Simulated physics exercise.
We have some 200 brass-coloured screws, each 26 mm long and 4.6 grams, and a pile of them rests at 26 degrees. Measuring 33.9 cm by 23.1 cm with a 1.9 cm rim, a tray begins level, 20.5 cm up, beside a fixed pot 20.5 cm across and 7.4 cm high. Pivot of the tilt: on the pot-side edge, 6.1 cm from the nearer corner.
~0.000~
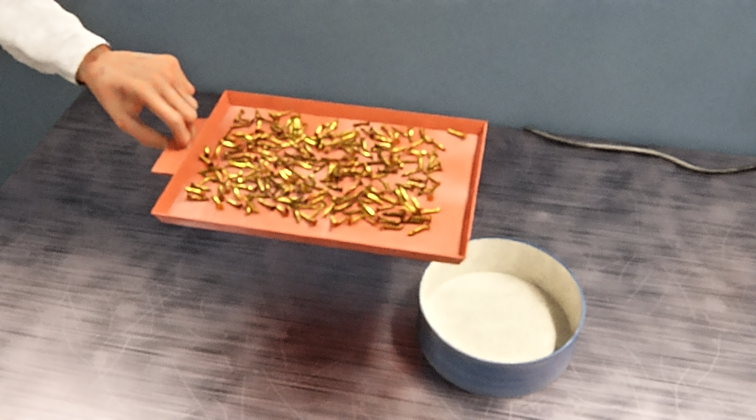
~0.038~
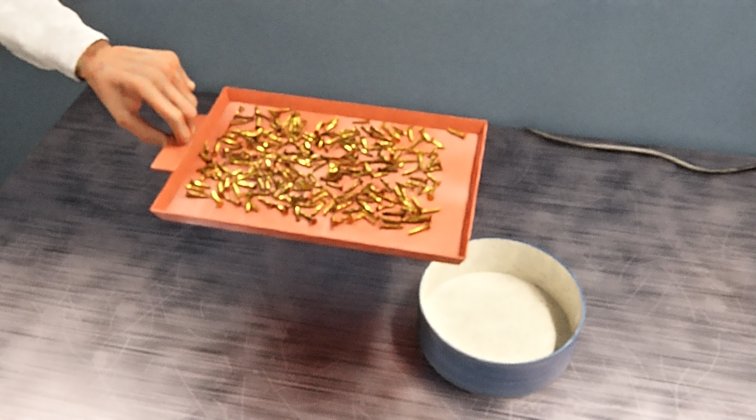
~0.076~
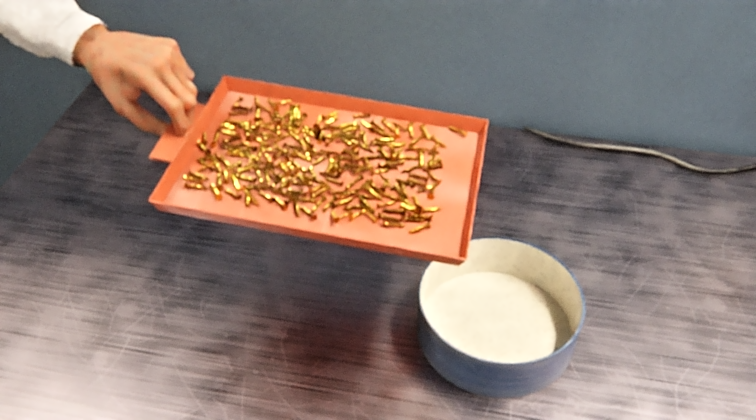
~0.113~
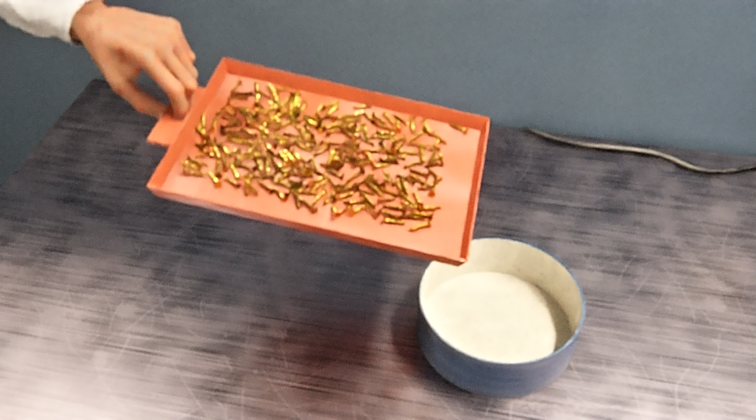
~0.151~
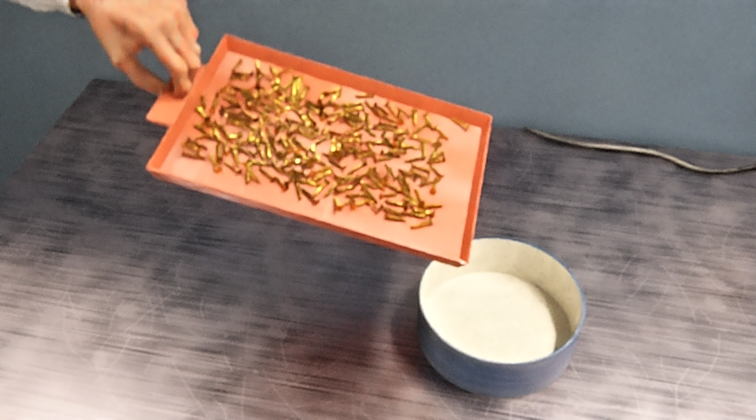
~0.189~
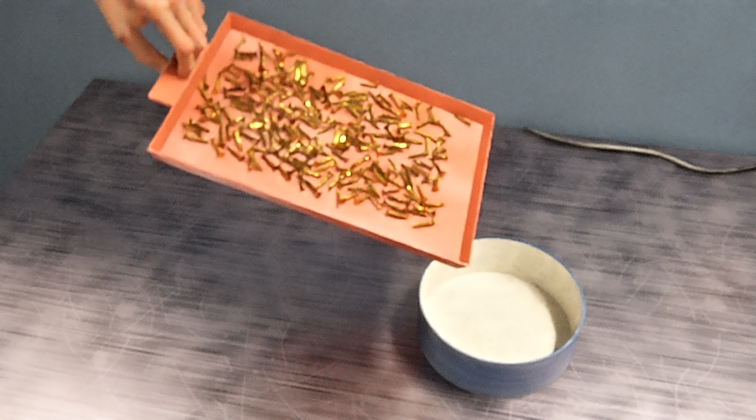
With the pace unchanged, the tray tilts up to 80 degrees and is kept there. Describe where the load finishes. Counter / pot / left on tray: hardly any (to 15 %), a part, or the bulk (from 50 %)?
Counter = a part, pot = the bulk, left on the tray = hardly any.
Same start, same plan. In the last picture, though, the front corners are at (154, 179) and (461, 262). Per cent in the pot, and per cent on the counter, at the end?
Split: Pot = 30, counter = 70.
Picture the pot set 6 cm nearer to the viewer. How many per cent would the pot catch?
In that setup it would come to near 90 per cent.
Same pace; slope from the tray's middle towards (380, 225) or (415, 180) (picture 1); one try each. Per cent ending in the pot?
That would be close to 25 per cent, then close to 55 per cent.
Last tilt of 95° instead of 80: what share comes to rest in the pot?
75 percent.
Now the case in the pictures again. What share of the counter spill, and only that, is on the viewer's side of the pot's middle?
Estimate: Close to 90 per cent of the pieces.
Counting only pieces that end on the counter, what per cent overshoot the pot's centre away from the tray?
I'd put it close to 90 per cent.
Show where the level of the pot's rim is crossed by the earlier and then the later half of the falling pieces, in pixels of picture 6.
Around (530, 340), then around (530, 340).
After 0.40 s, tilt 50 degrees; the tray holds 100 %, the pot 0 %.
After 0.54 s, tilt 71 degrees; the tray holds 100 %, the pot 0 %.
After 0.81 s, tilt 80 degrees; the tray holds 5 %, the pot 70 %.
In the end, at 2.1 s, counter 25 %, pot 75 %, tray 0 %.
